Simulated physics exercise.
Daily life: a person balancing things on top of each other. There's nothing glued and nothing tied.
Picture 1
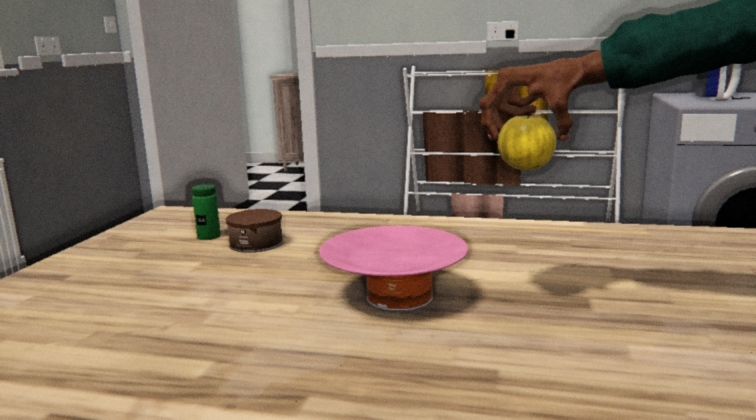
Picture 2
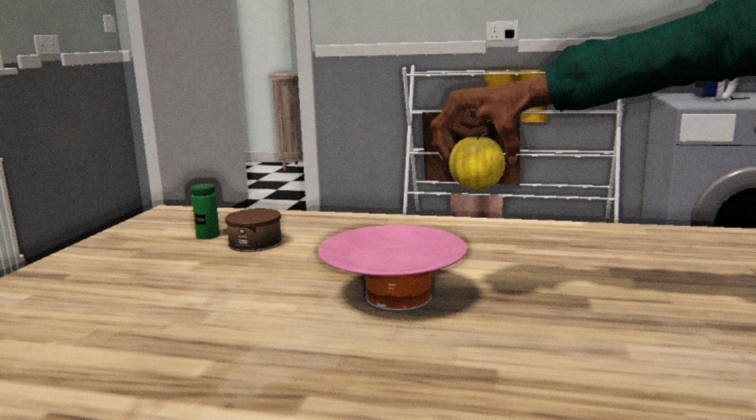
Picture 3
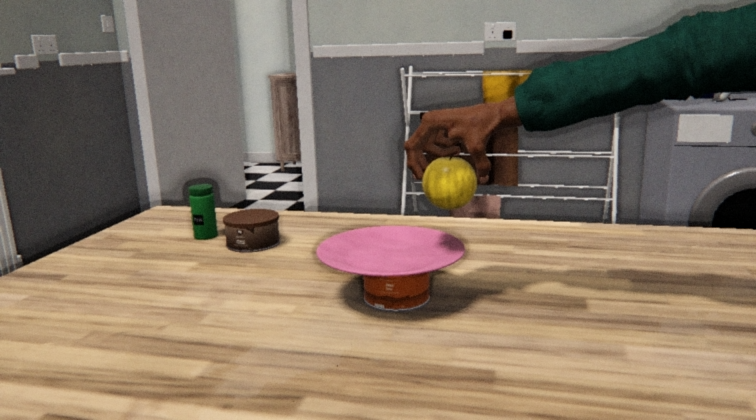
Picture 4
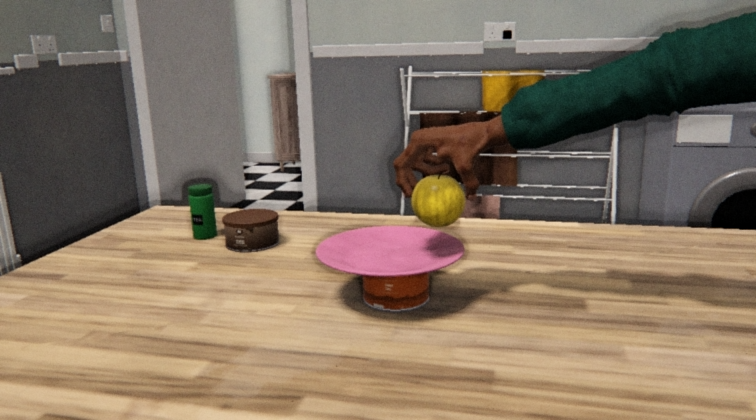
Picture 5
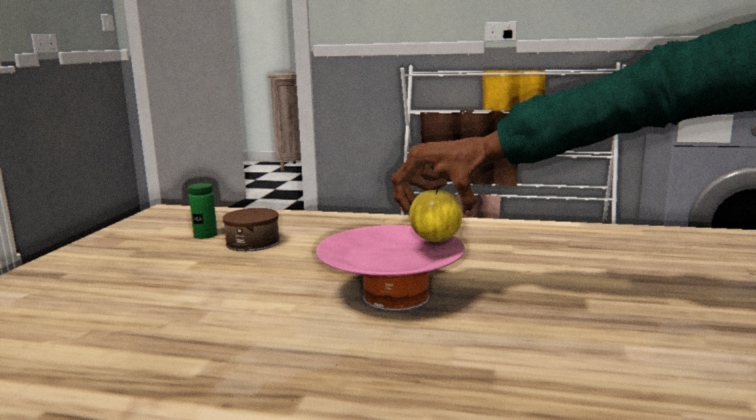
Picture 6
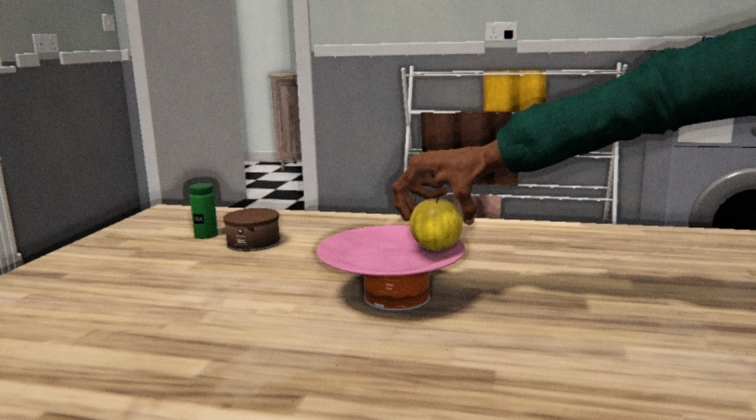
A hand in a green sleeve carried a yellow apple leftward and down over a wooden table, then set it on the right side of a pink plate balanced on a small tub, still holding it.
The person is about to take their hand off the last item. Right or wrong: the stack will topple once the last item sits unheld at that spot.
Wrong.
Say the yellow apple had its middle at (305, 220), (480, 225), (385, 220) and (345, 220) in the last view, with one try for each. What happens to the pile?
Lab note - try 1: Collapse; try 2: Collapse; try 3: No collapse; try 4: No collapse.
Then, 0.30 s past the last view, nothing moves.
Then, 0.70 s past the last view, yellow apple resting near (436, 225).
Finally, all 5 still in place. Final places as the last picture's camera would see them, yellow apple near (436, 225). The pile holds.
